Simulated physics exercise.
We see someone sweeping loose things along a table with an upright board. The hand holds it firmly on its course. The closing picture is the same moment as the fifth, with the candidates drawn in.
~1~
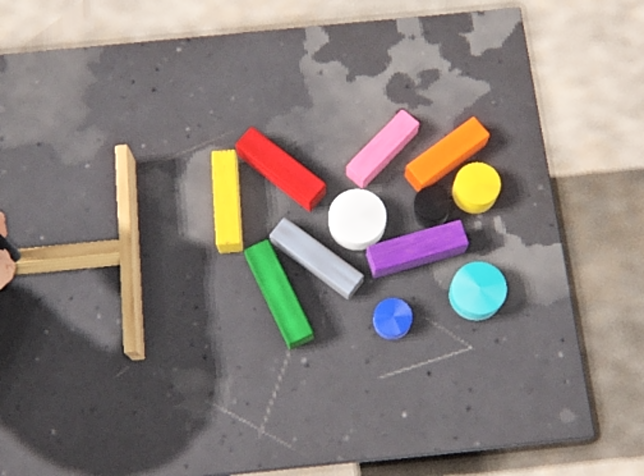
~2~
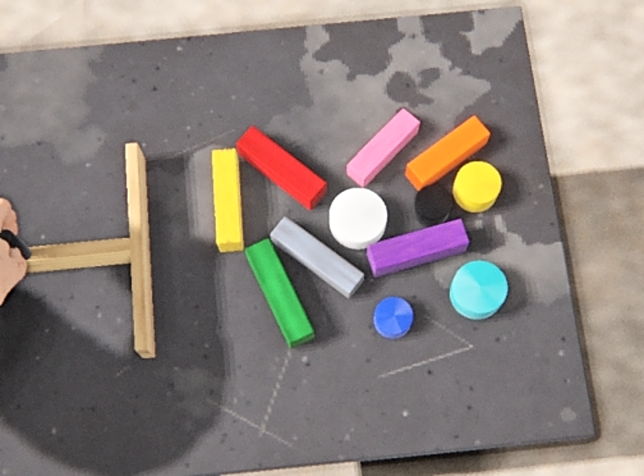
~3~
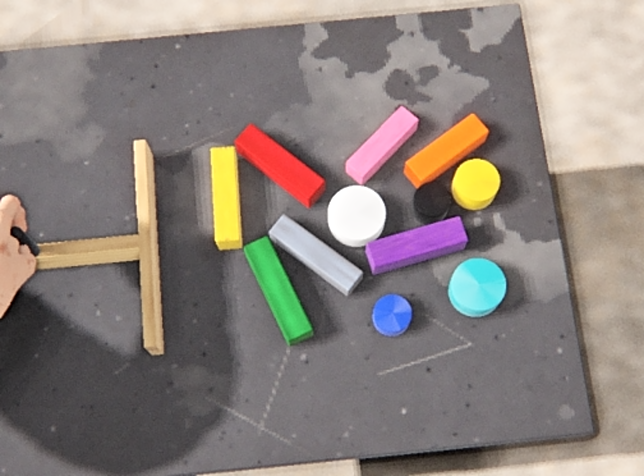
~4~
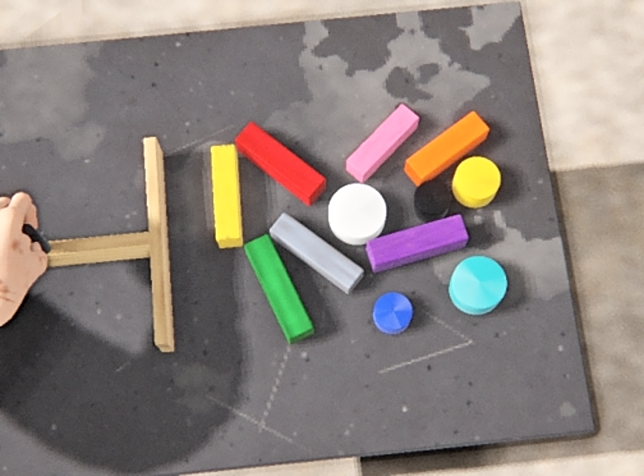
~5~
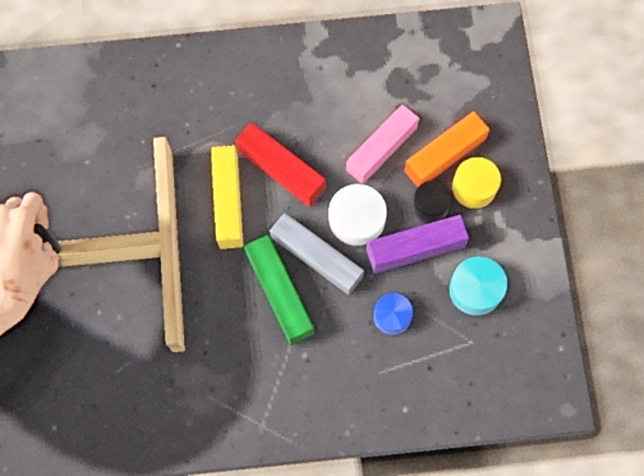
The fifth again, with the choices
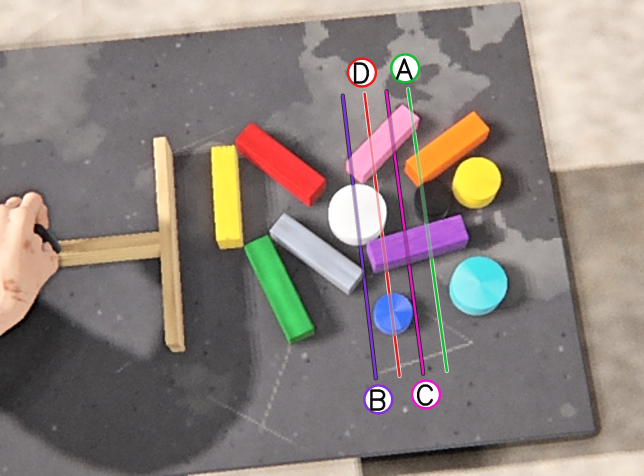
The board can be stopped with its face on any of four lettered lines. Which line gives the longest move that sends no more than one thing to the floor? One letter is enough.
Up to line A.
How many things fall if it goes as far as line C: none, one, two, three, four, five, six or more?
The count is none.
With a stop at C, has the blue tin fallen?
By then, no.
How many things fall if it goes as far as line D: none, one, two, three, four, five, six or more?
By then, none.
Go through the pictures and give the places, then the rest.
The first picture shows yellow tin (477, 188); turquoise tin (477, 292); red stick (281, 169).
The second picture shows board (136, 243); black tin (432, 206).
The third picture shows board (144, 240); purple bar (416, 246).
The fourth picture shows board (156, 238); white tin (357, 215).
The fifth picture shows board (166, 237); yellow bar (227, 197); grey stick (317, 254); orange stick (447, 150).
On the marked copy, A at (427, 224); B at (359, 231); C at (404, 227); D at (381, 229).
Taking A. A third of the way, board (259, 228); red stick (300, 155); green stick (288, 289).
Two thirds of the way, board (353, 219); yellow tin (504, 171); black tin (481, 202).
When it is over, board (425, 212); black tin (553, 201); yellow tin (541, 163); none fallen.
As for the rest, B is within the limit but short; C is within the limit but short; D is within the limit but short.
